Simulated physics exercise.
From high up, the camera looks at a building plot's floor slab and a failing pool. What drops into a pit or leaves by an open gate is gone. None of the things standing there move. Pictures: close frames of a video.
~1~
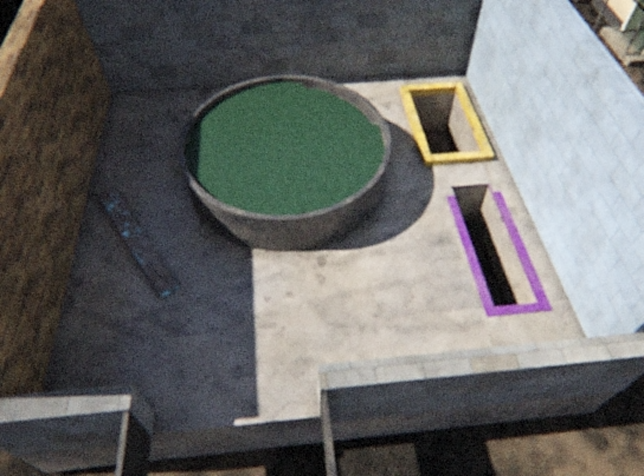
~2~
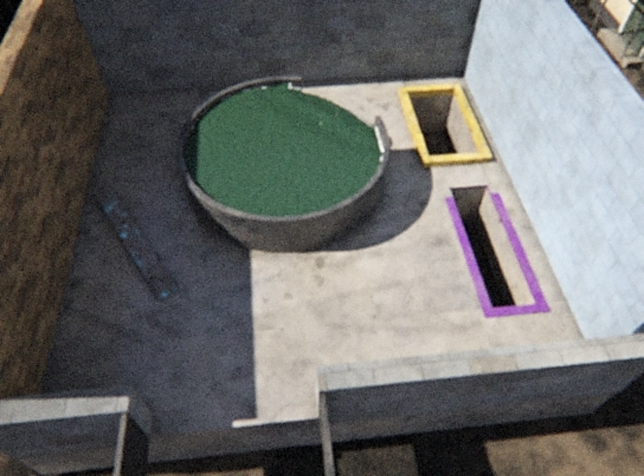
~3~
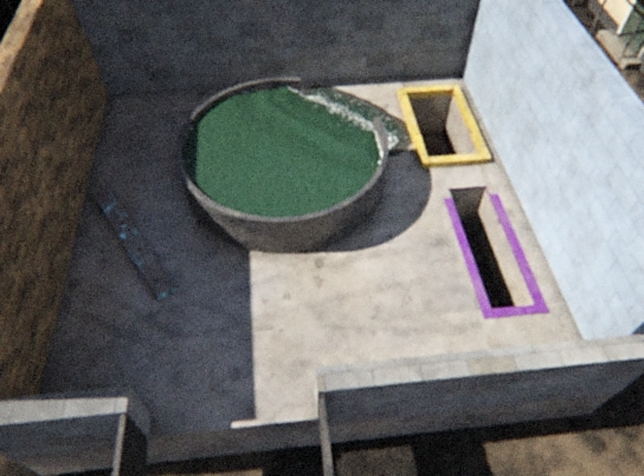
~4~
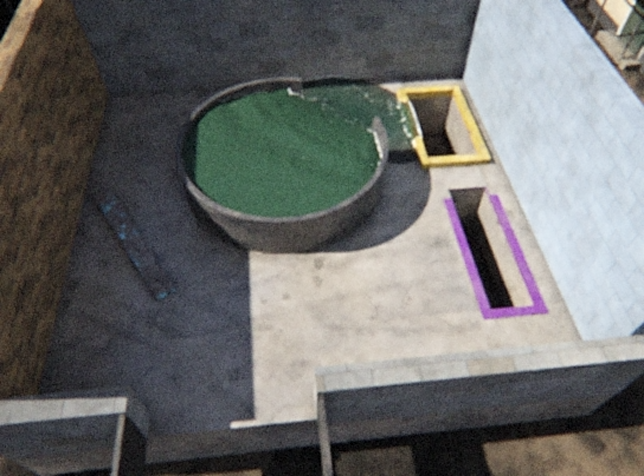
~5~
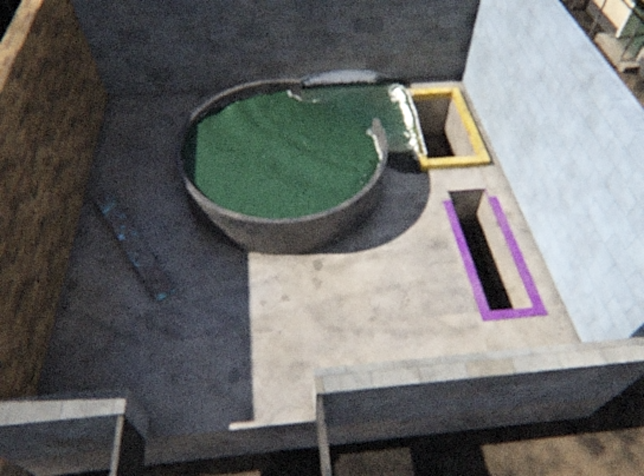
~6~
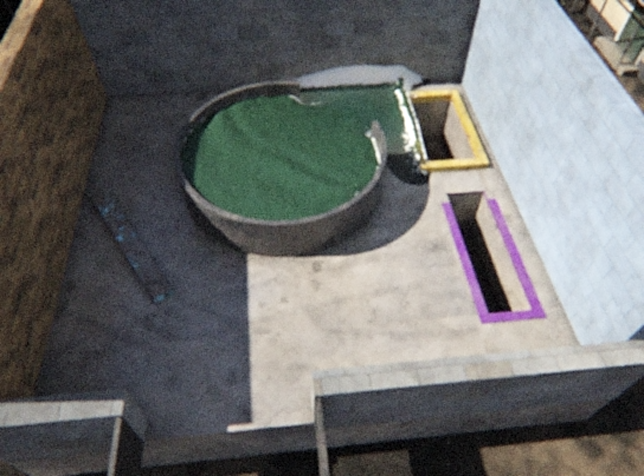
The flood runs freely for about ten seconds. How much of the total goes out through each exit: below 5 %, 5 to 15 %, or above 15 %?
Final split: The gate gets below 5 %; the yellow pit gets above 15 %; the purple pit gets 5 to 15 %.
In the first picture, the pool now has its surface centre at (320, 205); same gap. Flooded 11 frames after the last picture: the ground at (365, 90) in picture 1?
There: Flooded.
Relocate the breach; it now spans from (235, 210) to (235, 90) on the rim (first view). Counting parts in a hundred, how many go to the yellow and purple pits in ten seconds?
Shares: Yellow at 4 percent, purple at 15 percent.
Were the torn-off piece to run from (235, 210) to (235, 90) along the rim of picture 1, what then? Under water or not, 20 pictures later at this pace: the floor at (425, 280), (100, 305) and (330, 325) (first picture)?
One after the other: Dry, under water, covered.
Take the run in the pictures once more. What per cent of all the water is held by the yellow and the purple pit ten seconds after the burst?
In the order asked: 36 percent and 8 percent.
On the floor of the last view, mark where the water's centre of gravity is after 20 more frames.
Around pixel (316, 151) of the last picture.
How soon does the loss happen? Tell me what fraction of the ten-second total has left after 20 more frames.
Around 50 per cent.
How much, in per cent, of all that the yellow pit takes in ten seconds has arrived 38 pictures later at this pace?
It works out at roughly 90 percent of the ten-second total.
A moment on, water covers 20 % of the floor; the gate 0 %, the yellow pit 3 %, the purple pit 0 %.
Next, water covers 25 % of the floor; the gate 0 %, the yellow pit 10 %, the purple pit 0 %.
Then, water covers 40 % of the floor; the gate 0 %, the yellow pit 22 %, the purple pit 2 %.
Later, water covers 70 % of the floor; the gate 0 %, the yellow pit 32 %, the purple pit 5 %.
In the end, water covers 90 % of the floor; the gate 1 %, the yellow pit 36 %, the purple pit 8 %.
